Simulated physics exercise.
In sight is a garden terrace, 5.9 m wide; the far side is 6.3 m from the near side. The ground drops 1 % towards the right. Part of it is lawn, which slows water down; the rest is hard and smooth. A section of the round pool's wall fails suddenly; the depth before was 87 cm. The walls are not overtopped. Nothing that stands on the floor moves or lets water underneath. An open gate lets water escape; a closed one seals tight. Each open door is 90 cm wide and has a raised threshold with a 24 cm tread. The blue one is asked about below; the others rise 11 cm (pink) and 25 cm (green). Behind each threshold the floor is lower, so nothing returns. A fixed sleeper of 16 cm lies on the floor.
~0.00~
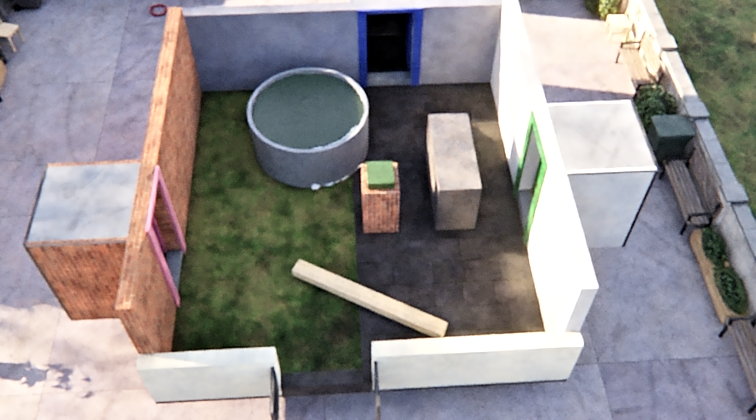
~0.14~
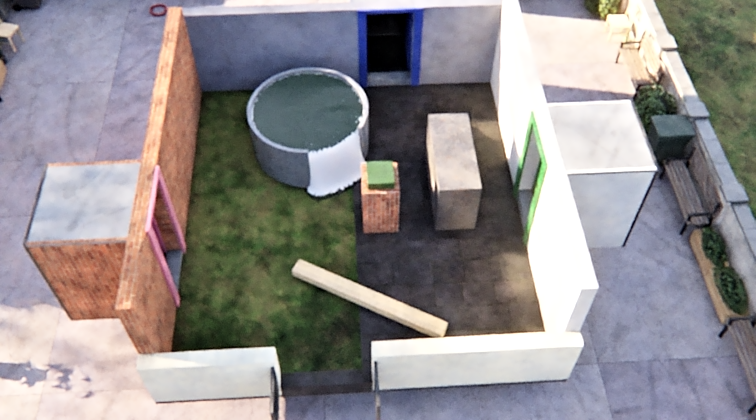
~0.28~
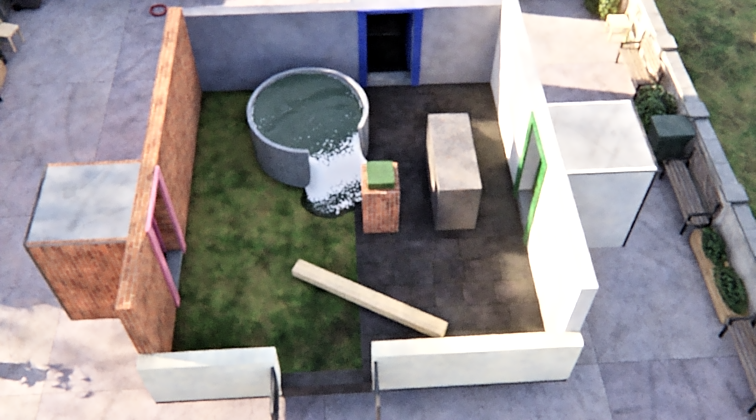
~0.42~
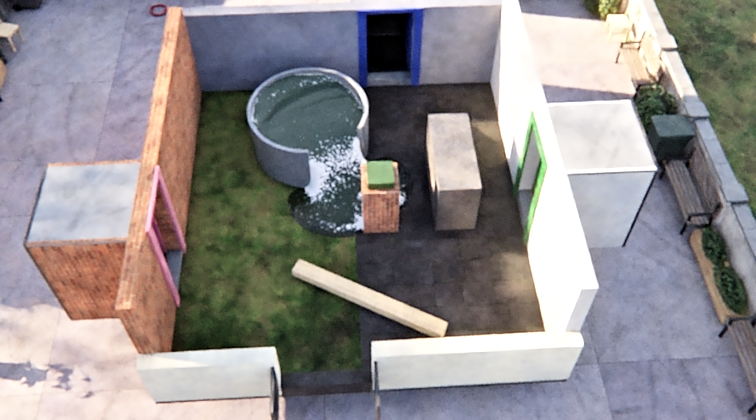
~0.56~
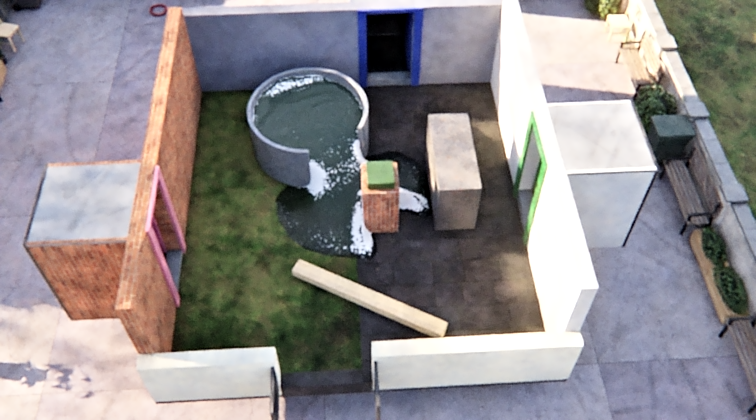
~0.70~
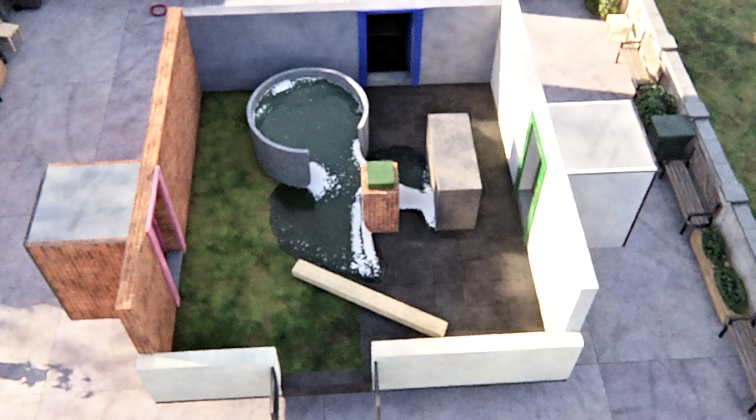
The footage shows a walled terrace, part grass and part dark paving, where a section of a round pool's wall gives way and foaming water pours out, spreading across the ground, around a small brick block and towards a wooden beam.
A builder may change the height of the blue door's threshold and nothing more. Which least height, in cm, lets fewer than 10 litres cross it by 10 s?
About 14.5 cm.
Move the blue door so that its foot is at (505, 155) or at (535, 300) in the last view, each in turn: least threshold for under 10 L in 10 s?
Roughly 12.0 and 18 cm.
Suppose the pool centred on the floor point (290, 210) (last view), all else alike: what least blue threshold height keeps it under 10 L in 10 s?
Then roughly 5.5 cm.
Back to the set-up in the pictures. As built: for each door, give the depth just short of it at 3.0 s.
In cm: Pink 6, green 0, blue 16.
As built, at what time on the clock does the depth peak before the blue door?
Around 2.2 s.
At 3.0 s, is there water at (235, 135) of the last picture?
It is still dry.
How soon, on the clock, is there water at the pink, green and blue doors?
Arrival: Pink 2.8 s, green 3.4 s, blue 1.8 s.
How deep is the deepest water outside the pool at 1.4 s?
Up to some 53 cm.
After 1.4 s water covers 35 % of the floor, deepest (53 cm) near (429, 192); it has not reached the blue door.
After 3.0 s water covers 70 % of the floor, deepest (32 cm) near (542, 348); 16 cm at the blue door, 3 litres in over its 16 cm threshold.
After 10.0 s water covers 95 % of the floor, deepest (14 cm) near (355, 111); 13 cm at the blue door, 5 litres in over its 16 cm threshold.
At the blue door as built, the water arrived by 1.9 s and peaked near 21 cm at 2.2 s.
Run again over the same 10 s with other heights there, 17 litres in over 13 cm, 2 litres over 17.5 cm. The limit of 10 litres is kept from about 14.5 cm up.
